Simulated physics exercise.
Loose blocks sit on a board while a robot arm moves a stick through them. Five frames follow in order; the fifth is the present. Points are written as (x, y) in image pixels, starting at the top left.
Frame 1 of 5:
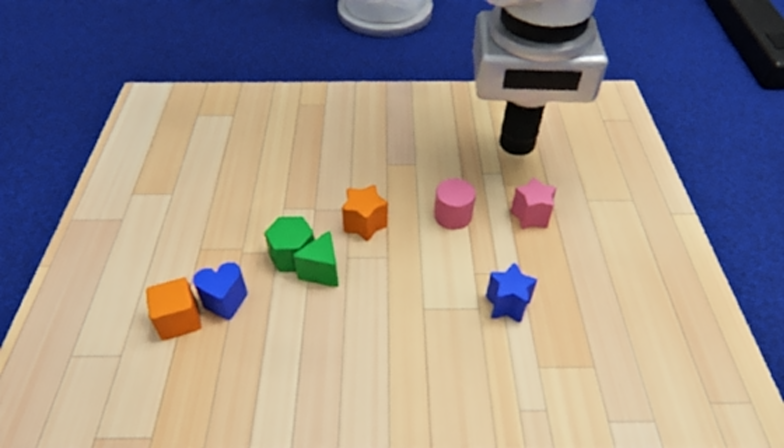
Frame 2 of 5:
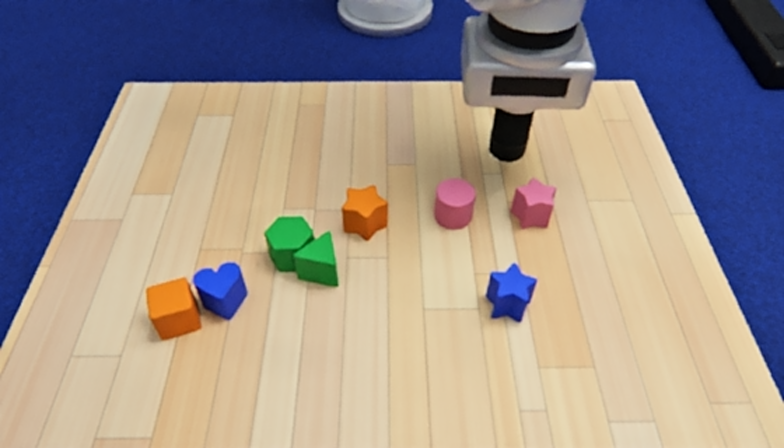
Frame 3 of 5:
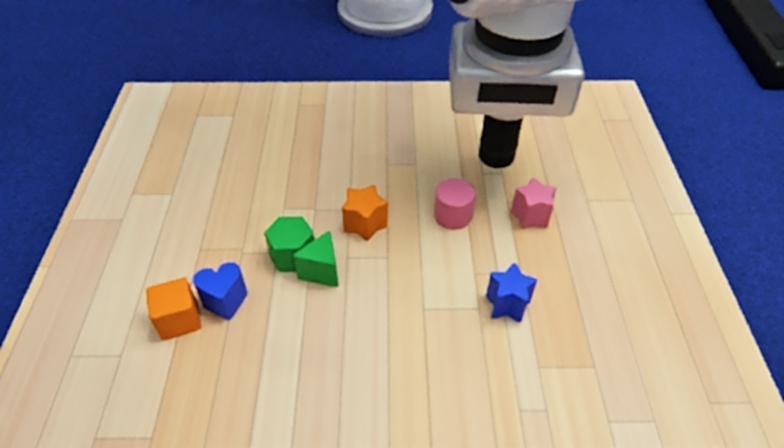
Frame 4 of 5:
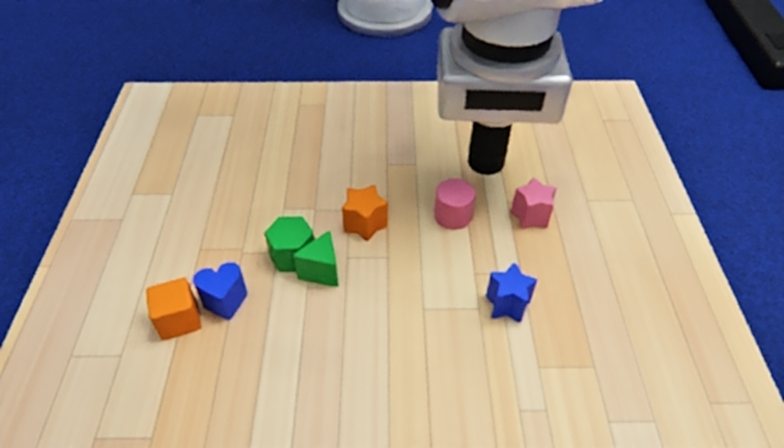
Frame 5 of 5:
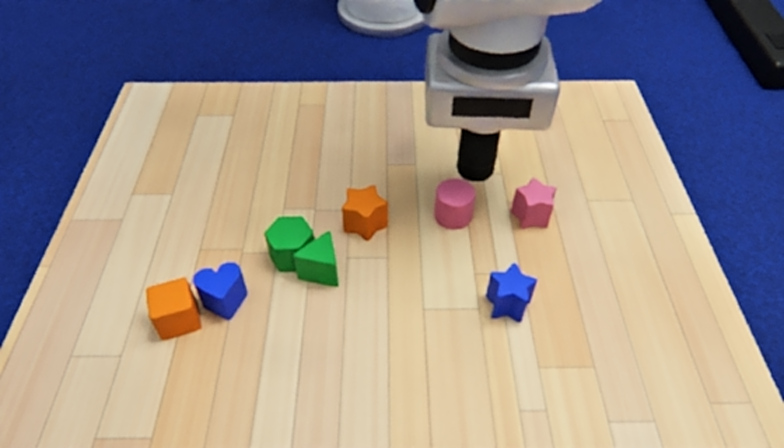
In the video, a robot arm holding a black stick moves a short way left and slightly toward the viewer, nearing a pink cylinder on a wooden board, while the scattered orange, green, blue and pink blocks stay still.
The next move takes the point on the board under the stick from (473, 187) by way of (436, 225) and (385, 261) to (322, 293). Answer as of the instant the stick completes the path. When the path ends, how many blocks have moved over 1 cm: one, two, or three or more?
Looking at the path, I think two of the blocks end up more than 1 cm away.
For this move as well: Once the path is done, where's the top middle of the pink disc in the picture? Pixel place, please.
If I read the scene right, the answer is (406, 268).
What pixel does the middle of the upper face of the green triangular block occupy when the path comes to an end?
It is at (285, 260).
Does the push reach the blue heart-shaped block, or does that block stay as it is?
The result: It stays put.
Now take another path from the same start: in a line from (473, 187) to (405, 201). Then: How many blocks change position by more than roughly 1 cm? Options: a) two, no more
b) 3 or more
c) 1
Option c.
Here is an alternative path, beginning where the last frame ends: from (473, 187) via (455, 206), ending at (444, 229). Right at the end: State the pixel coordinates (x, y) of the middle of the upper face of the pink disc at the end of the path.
Around (433, 234).
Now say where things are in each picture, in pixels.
The first picture shows stick's lower end (517, 145); blue heart-shaped block (217, 278); green six-sided block (289, 232); green triangular block (319, 249); orange star (364, 200); pink disc (456, 192).
The second picture shows stick (507, 151); blocks still.
The third picture shows stick (496, 157); blocks still.
The fourth picture shows stick (486, 164); blocks still.
The fifth picture shows stick (475, 170); blue heart-shaped block (217, 278); green six-sided block (289, 232); green triangular block (319, 249); orange star (364, 200); pink disc (456, 192).
The first path, step by step. One third of the way, stick (437, 209); pink disc (428, 231).
Two thirds of the way, stick (385, 245); pink disc (407, 268).
At the end, stick (320, 277); blue heart-shaped block still; green six-sided block (283, 231), turned 15° clockwise; green triangular block (285, 260), turned 35° clockwise; orange star still; pink disc (406, 268).
